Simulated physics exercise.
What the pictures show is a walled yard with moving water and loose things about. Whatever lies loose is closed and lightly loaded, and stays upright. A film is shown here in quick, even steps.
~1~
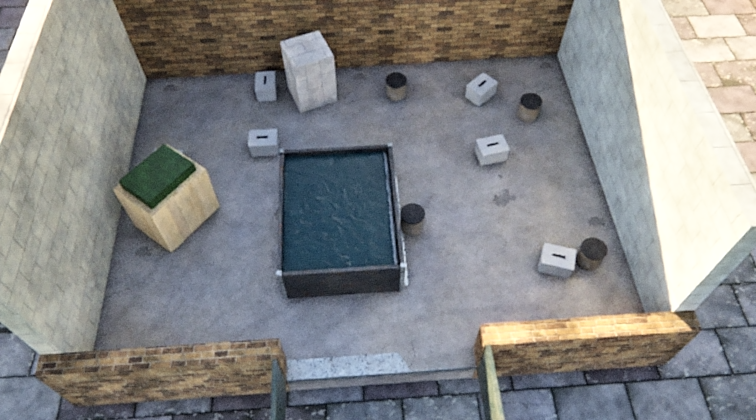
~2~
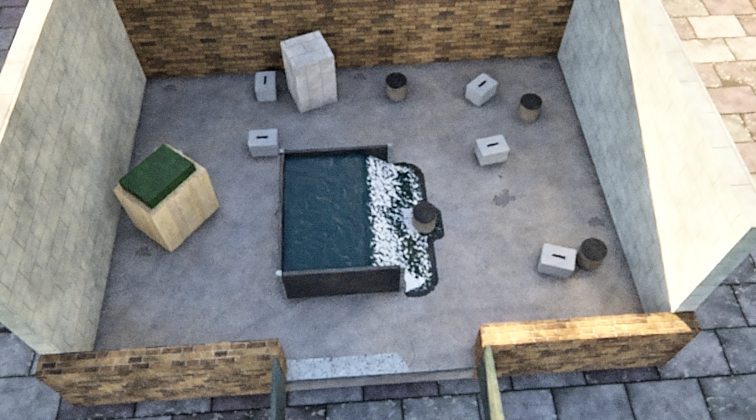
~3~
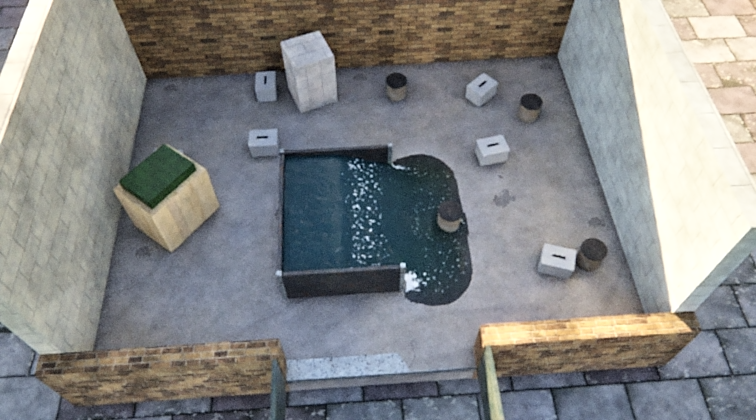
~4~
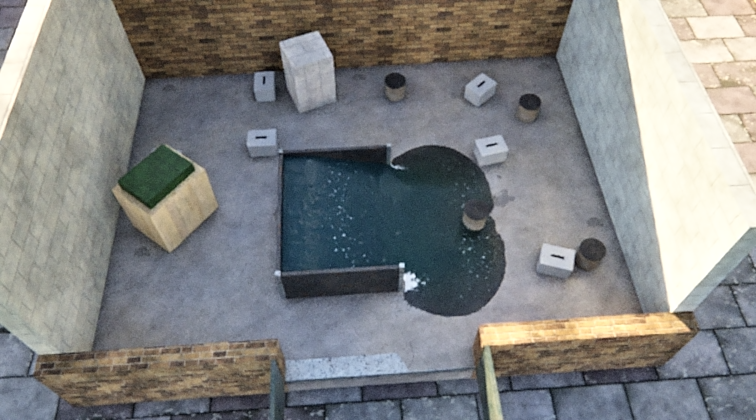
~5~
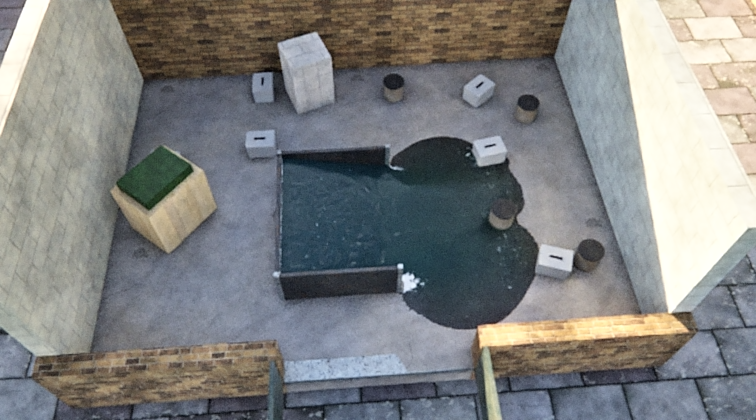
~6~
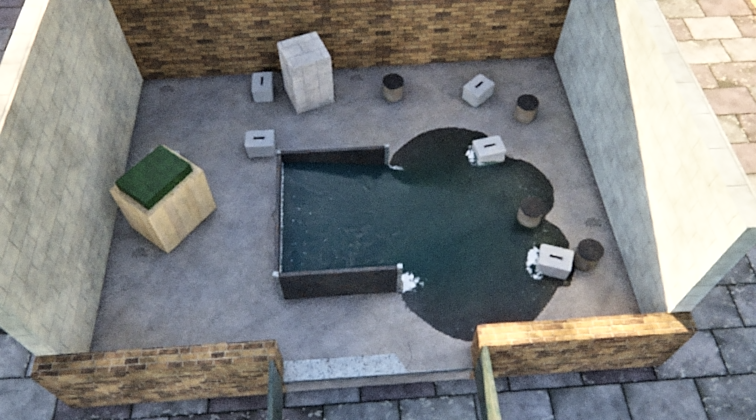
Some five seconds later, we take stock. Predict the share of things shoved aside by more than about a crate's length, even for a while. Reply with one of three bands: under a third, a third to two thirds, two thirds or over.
Two thirds or over.
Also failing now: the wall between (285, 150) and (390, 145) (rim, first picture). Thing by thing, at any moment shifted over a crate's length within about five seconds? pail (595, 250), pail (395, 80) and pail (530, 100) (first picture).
Working through them in order, the first gets shoved clear, the second gets shoved clear and the last gets shoved clear.
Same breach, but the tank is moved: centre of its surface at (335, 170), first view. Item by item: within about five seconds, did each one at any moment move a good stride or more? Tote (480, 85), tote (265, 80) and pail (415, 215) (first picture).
Object by object: Over the mark, below the mark, over the mark.
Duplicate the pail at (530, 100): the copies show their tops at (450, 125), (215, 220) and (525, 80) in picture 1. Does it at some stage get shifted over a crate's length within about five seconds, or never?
In order: Shoved clear, hardly budges, then shoved clear.
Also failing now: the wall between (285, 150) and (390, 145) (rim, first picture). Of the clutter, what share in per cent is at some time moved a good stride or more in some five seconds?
About 60 %.
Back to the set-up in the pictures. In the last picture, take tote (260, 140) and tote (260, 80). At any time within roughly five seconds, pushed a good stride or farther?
One after the other: Under that, no.
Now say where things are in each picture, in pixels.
In the first picture, a pail at (413, 213) rests on the ground; a tote at (559, 256) rests on the ground; 0 of 10 have shifted.
In the second picture, a pail at (425, 212), on the bottom, close to its start; a tote at (559, 256), on the bottom; 1 of 10 have shifted.
In the third picture, a pail at (451, 210) rests on the ground, a stride from its start; a tote at (559, 257), on the bottom; 1 of 10 have shifted.
In the fourth picture, a pail at (477, 209), on the bottom, a stride from its start; a tote at (558, 257) rests on the ground; 1 of 10 have shifted.
In the fifth picture, a pail at (504, 208) rests on the ground, a stride from its start; a tote at (556, 257) rests on the ground; 1 of 10 have shifted.
In the sixth picture, a pail at (533, 206) rests on the ground, far from its start; a tote at (556, 257), on the bottom; 1 of 10 have shifted.
A moment on, 1 of 10 are well off their spots; 0 afloat.
Next, 3 of 10 are well off their spots; 5 afloat.
Later, 5 of 10 are well off their spots; 5 afloat.
In the end, 7 of 10 are well off their spots, and 7 have been at some point; 5 afloat.
